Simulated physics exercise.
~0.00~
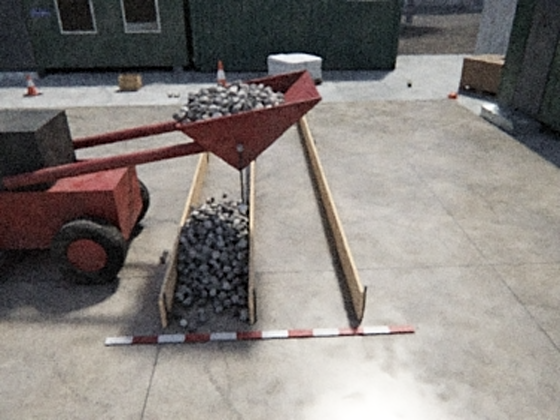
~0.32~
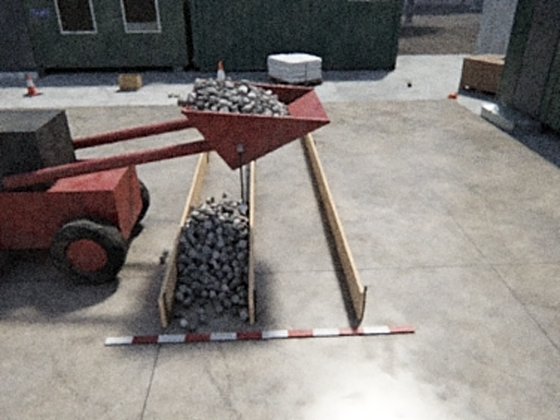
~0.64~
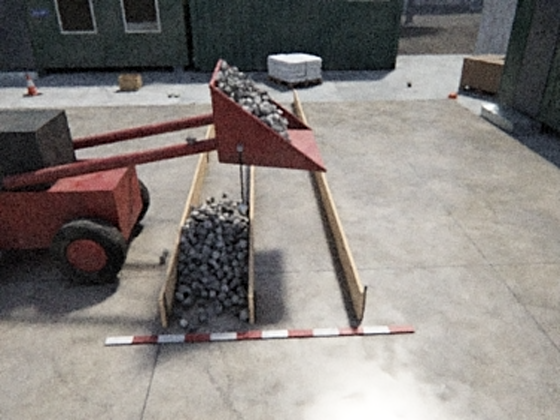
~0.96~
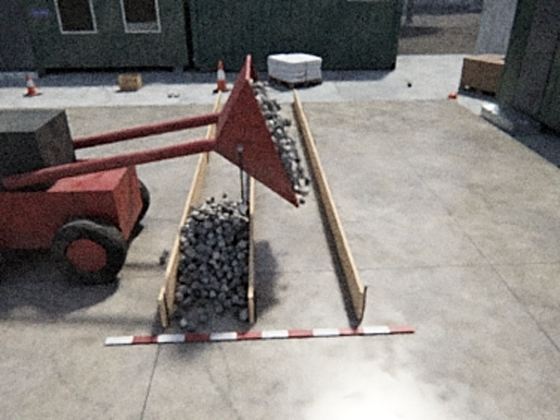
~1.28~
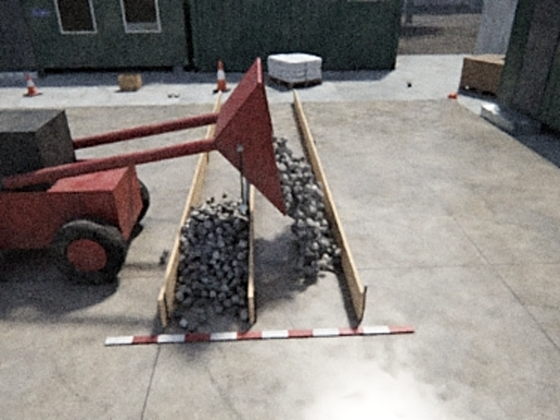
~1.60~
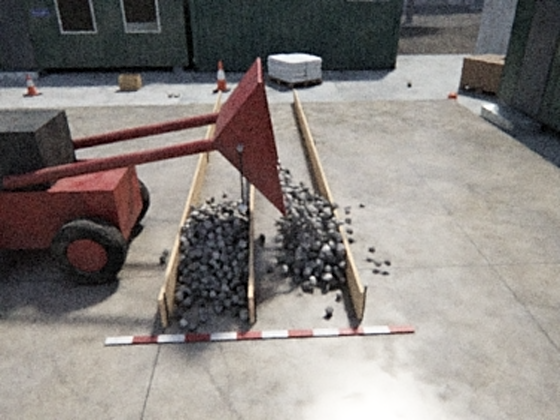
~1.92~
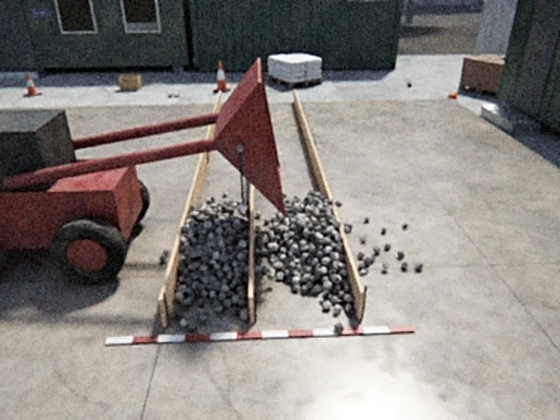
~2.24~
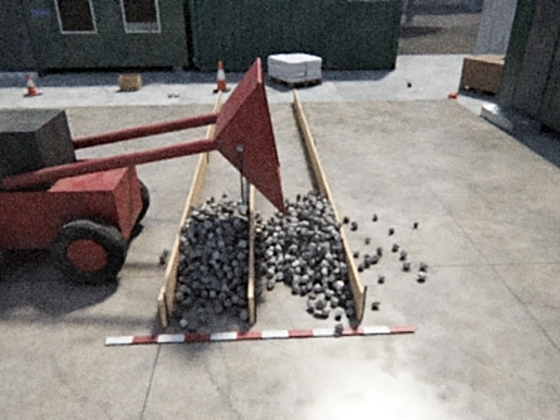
In a concrete yard, a red loader tips grey stones beside a heap, scattering a few outside.
